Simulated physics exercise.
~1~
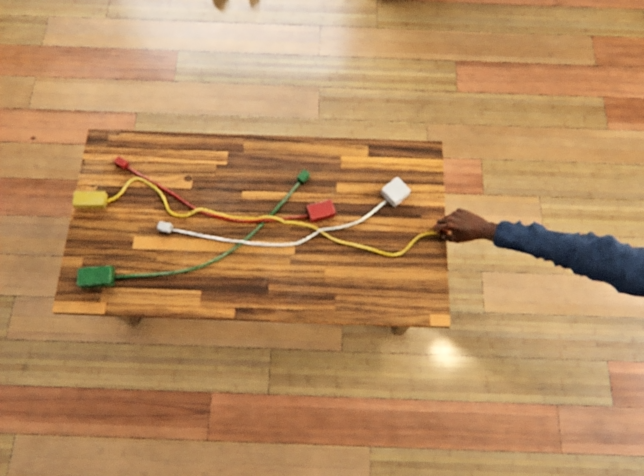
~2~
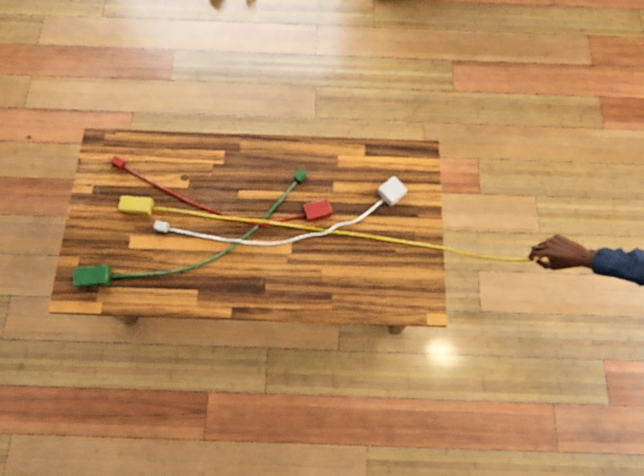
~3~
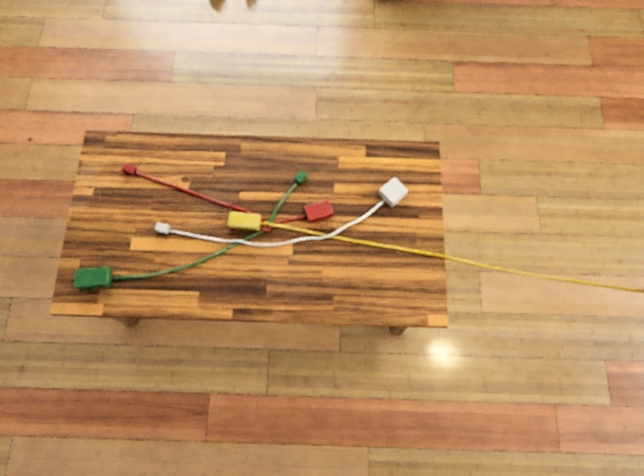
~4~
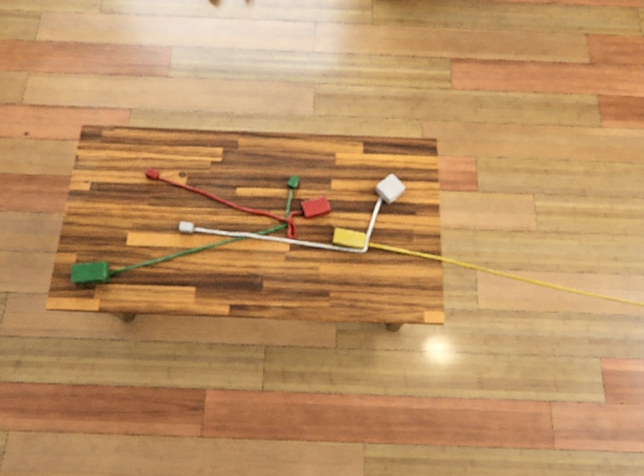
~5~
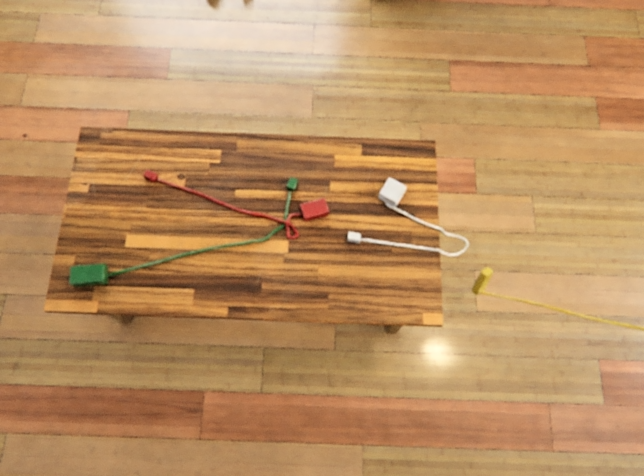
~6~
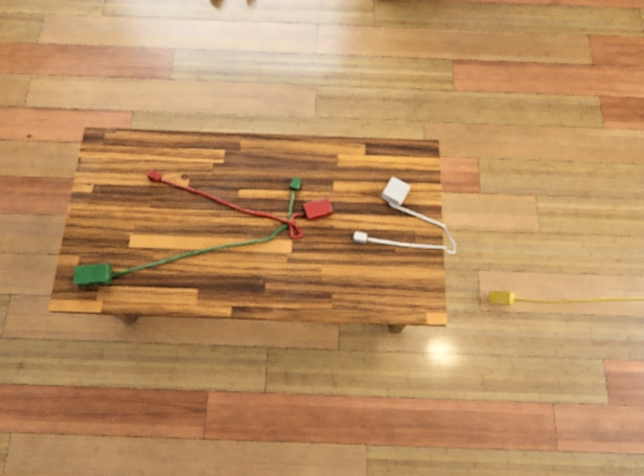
On a striped wooden desk above a plank floor, four leads in yellow, white, red and green lie across one another. A dark-sleeved arm at the right grips the end of the yellow lead and pulls it rightwards, drawing it straight. The hand passes out of view as the yellow charger slides across the desk, and the red and green plugs shift slightly. The charger then drops past the right edge, while the white plug is dragged well to the right. Finally the yellow charger lies beyond the desk, the white lead loops at the edge, and the other chargers remain in place.
